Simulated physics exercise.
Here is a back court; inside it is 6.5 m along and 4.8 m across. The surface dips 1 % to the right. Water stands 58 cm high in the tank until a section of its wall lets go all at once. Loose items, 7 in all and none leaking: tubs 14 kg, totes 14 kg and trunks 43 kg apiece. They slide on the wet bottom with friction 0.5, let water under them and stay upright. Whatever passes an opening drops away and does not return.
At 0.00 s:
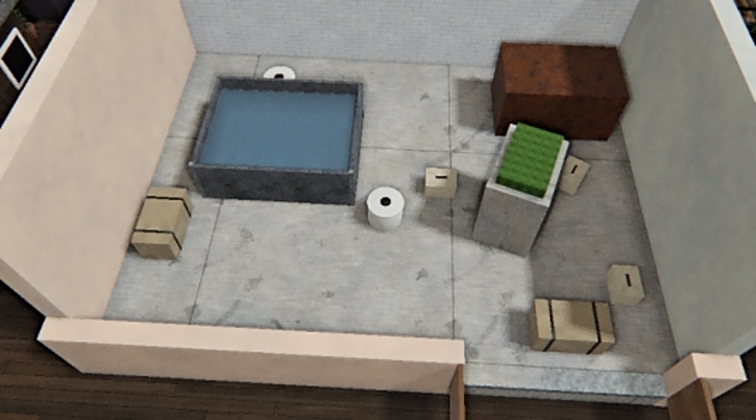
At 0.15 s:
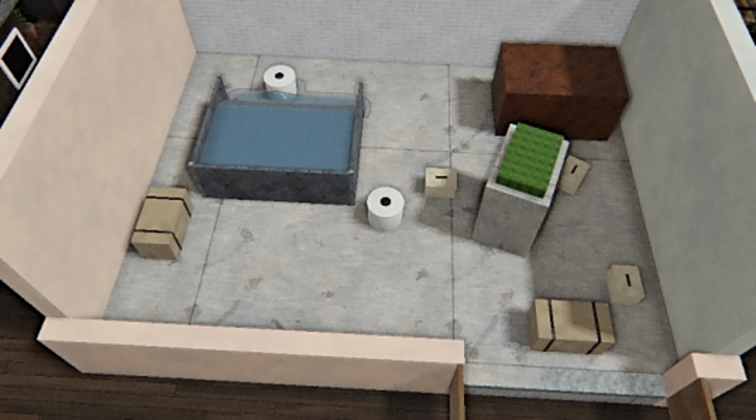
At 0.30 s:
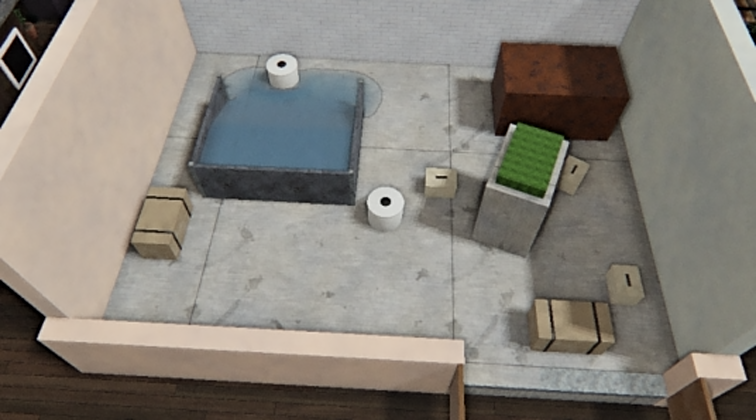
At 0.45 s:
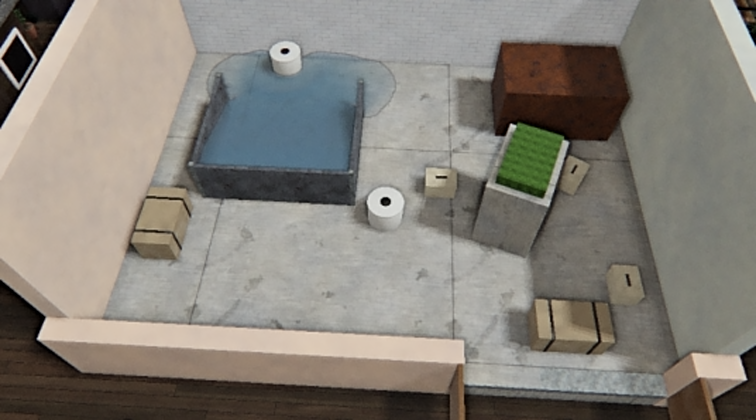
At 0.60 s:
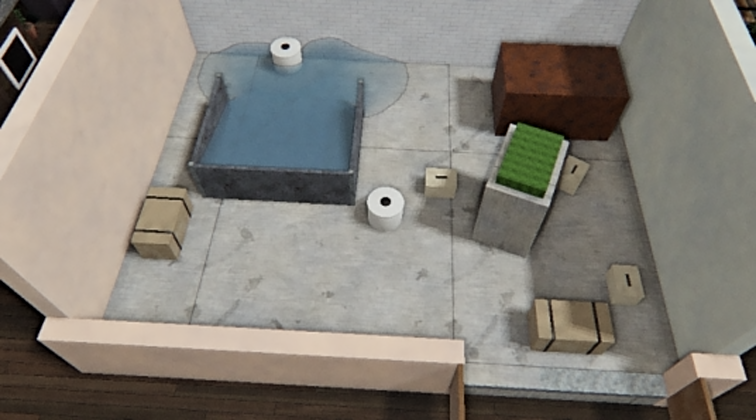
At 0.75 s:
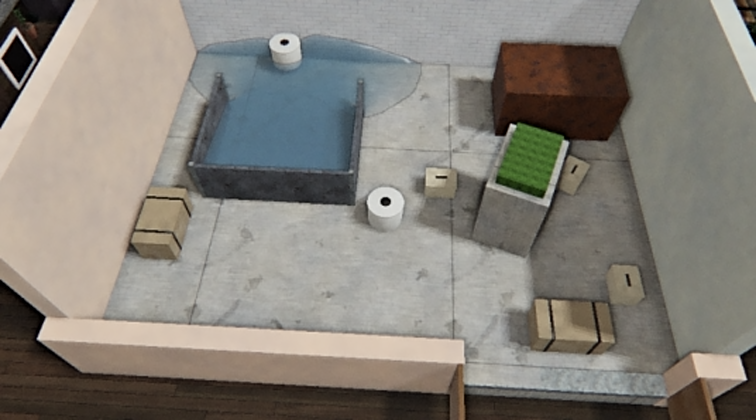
The video shows a walled court with crates, a planter and a water-filled tank whose back side disappears; water spreads across the floor behind it and to the right, shifting a white tub slightly backward while the other objects stay still.
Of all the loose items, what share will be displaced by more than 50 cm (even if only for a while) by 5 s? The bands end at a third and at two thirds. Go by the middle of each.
Share: Not even a third.
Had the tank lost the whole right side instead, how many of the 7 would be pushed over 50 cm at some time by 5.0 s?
In that case 3 of them.
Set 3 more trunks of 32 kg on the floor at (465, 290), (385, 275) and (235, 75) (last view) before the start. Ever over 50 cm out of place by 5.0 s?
In that order: Under, under, more.
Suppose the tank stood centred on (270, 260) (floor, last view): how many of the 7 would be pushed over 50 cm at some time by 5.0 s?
Then 1.
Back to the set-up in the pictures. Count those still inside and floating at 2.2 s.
I count 1.
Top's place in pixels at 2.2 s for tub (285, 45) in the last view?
Around (230, 74).
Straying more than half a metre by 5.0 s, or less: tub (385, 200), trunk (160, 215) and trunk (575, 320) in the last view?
In turn: Short of it, over, short of it.
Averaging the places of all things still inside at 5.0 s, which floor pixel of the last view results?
Near (417, 248).
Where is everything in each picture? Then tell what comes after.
The first frame shows a tub at (279, 77) rests on the ground; a tub at (385, 202), on the bottom; 2.8 m2 under water; 0 of 7 have shifted.
The second frame shows a tub at (279, 76) rests on the ground; a tub at (385, 202), on the bottom; water covers 3.7 m2; 0 of 7 have shifted.
The third frame shows a tub at (282, 65) rests on the ground, 25 cm from its start; a tub at (385, 202), on the bottom; water covers 4.8 m2; 1 of 7 have shifted.
The fourth frame shows a tub at (285, 51), on the bottom, 55 cm from its start; a tub at (385, 202), on the bottom; water covers 6.0 m2; 1 of 7 have shifted.
The fifth frame shows a tub at (285, 47) floats, 63 cm from its start; a tub at (385, 202), on the bottom; water covers 6.5 m2; 1 of 7 have shifted.
The sixth frame shows a tub at (285, 43), afloat, 62 cm from its start; a tub at (385, 202) rests on the ground; water covers 6.8 m2; 1 of 7 have shifted.
After 1.1 s 1 of 7 are over 50 cm from their spots; 1 afloat.
After 2.2 s 1 of 7 are over 50 cm from their spots; 1 afloat.
After 3.5 s 2 of 7 are over 50 cm from their spots; 1 afloat.
After 5.0 s 2 of 7 are over 50 cm from their spots, and 2 have been at some point; 0 afloat.
